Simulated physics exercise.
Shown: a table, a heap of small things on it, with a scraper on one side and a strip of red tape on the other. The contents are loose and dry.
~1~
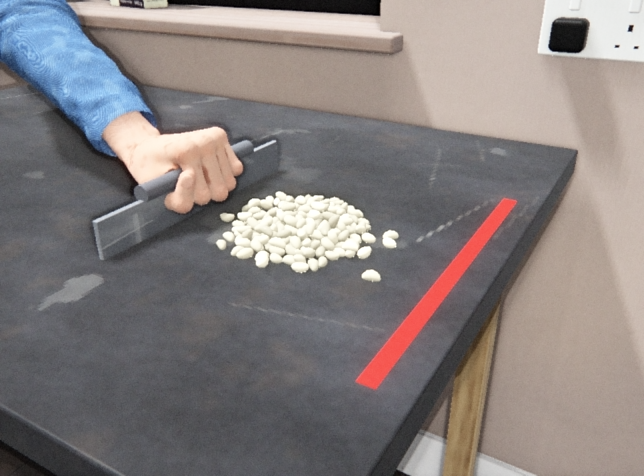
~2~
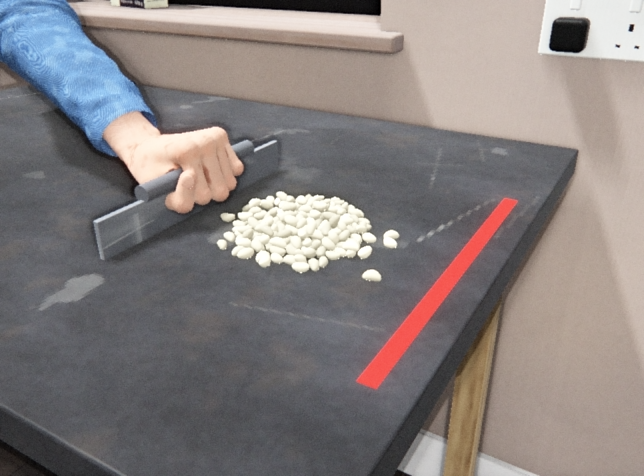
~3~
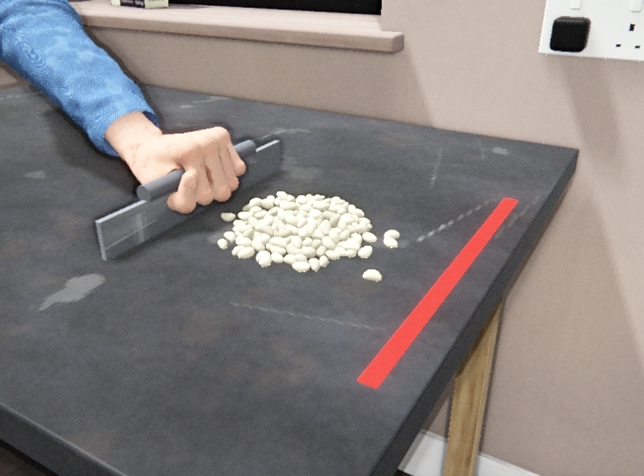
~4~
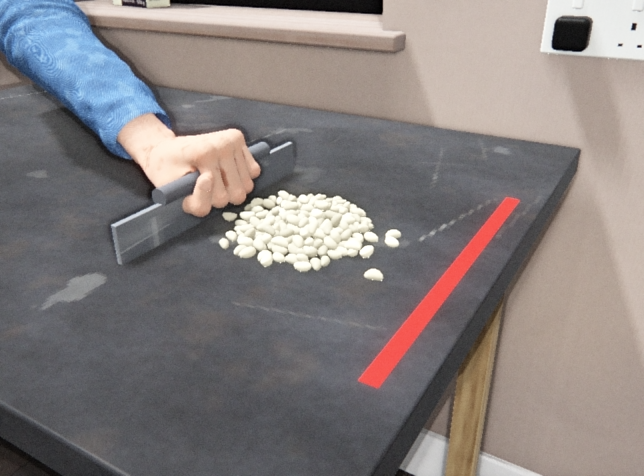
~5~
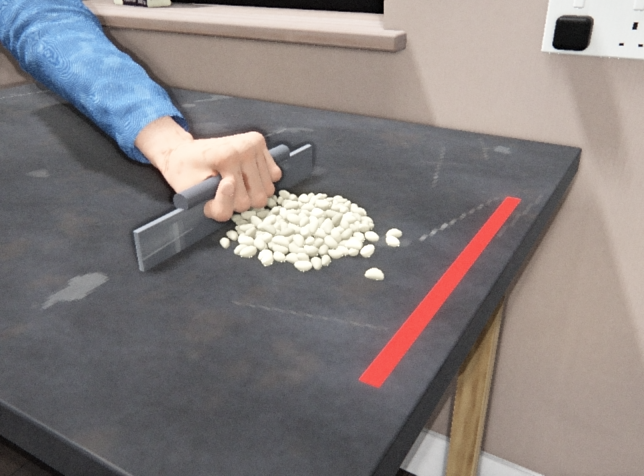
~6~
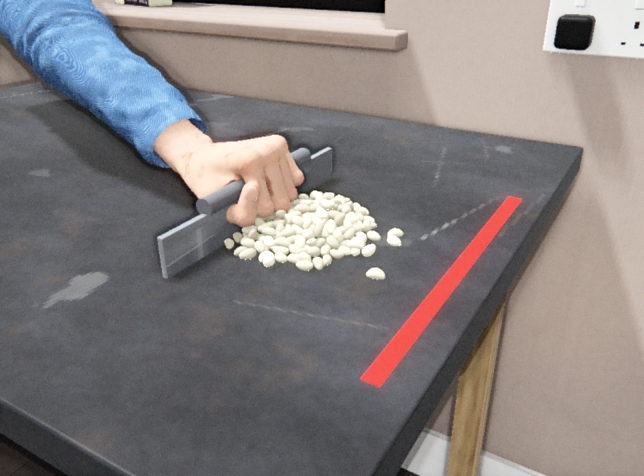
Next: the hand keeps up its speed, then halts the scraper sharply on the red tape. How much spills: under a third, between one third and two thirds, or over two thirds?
The share that drops is going to exceed two thirds.
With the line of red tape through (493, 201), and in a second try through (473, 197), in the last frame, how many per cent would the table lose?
First try about 60 per cent, second about 30 per cent.
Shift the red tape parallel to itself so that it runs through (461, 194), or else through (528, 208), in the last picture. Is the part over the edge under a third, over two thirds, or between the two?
Below one third; more than two thirds.
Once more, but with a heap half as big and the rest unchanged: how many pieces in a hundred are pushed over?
Roughly 70 per cent.
Shortly afterwards, scraper still moving, near (359, 207); heap all on the table, its front near (445, 277).
Next, scraper stopped at the red tape; heap near two thirds over the edge.
Some moments later, scraper stopped at the red tape; heap the bulk over the edge.
In the end, scraper stopped at the red tape; heap the bulk over the edge.
